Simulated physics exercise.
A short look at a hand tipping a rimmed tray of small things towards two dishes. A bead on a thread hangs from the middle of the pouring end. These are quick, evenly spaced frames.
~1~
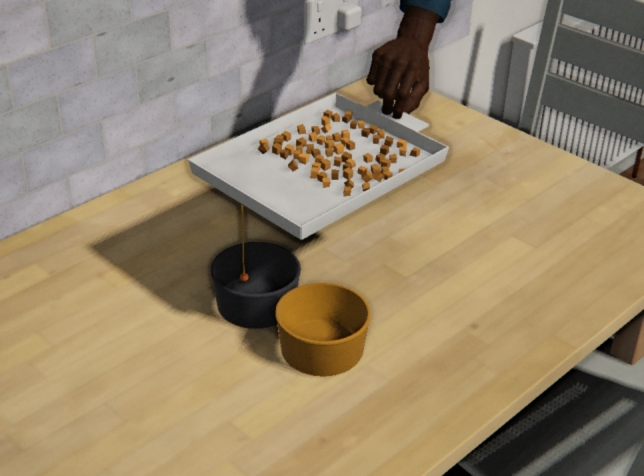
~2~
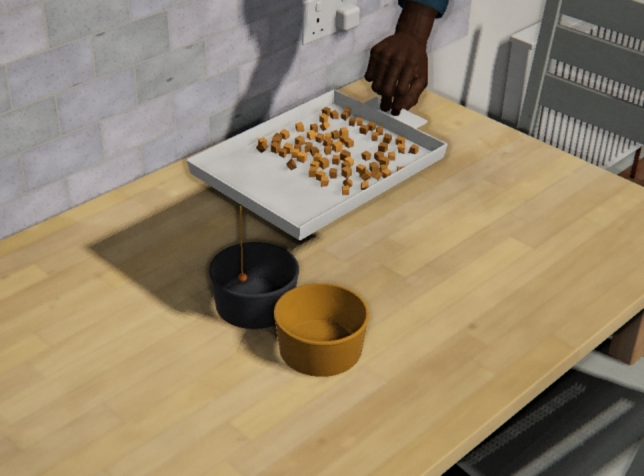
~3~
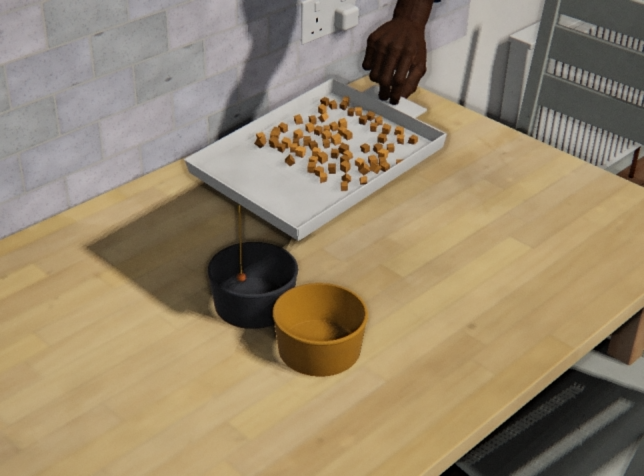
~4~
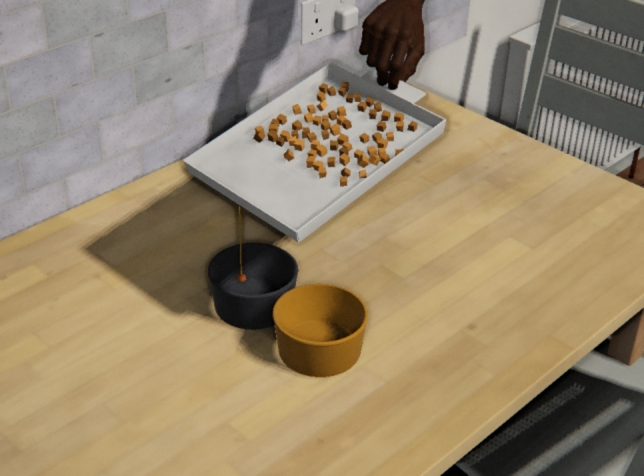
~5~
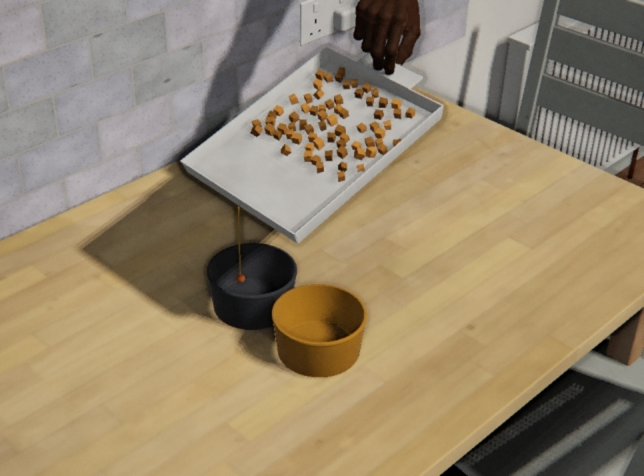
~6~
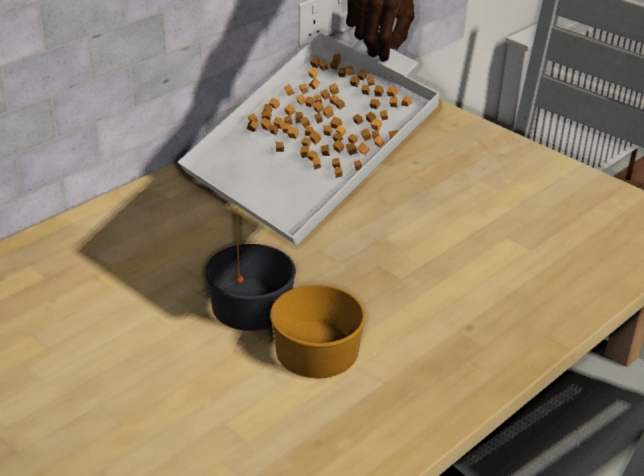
On a wooden table, a hand gradually tilts a tray of croutons above two dishes.
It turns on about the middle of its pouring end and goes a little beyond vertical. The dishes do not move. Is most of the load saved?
In the dishes lies under half of it.
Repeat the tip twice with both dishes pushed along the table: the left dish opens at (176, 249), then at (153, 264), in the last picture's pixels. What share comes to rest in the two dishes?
Near 20 % and 50 %.
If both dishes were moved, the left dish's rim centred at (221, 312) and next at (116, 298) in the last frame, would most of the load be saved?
The first try: Over half. The second: Not half.
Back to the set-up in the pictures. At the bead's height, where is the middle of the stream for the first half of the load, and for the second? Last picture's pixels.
The first part at (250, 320); the rest at (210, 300).
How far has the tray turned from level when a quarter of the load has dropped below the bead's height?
At some 110 degrees.
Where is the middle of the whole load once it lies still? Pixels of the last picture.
Roughly at (196, 368).
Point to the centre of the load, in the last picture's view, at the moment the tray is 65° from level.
At about (253, 199).
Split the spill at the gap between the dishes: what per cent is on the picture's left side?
Close to 100 per cent.
Soon after the last picture, tray tipped steeply; nearly all on the tray; a stray few in the air.
A little later, tray tipped past a quarter turn; most on the tray; about a quarter outside both; a small part in the air.
Later still, tray tipped past a quarter turn; all outside both.
At rest, tray tipped past a quarter turn; none in the right dish; none in the left dish; all outside both.
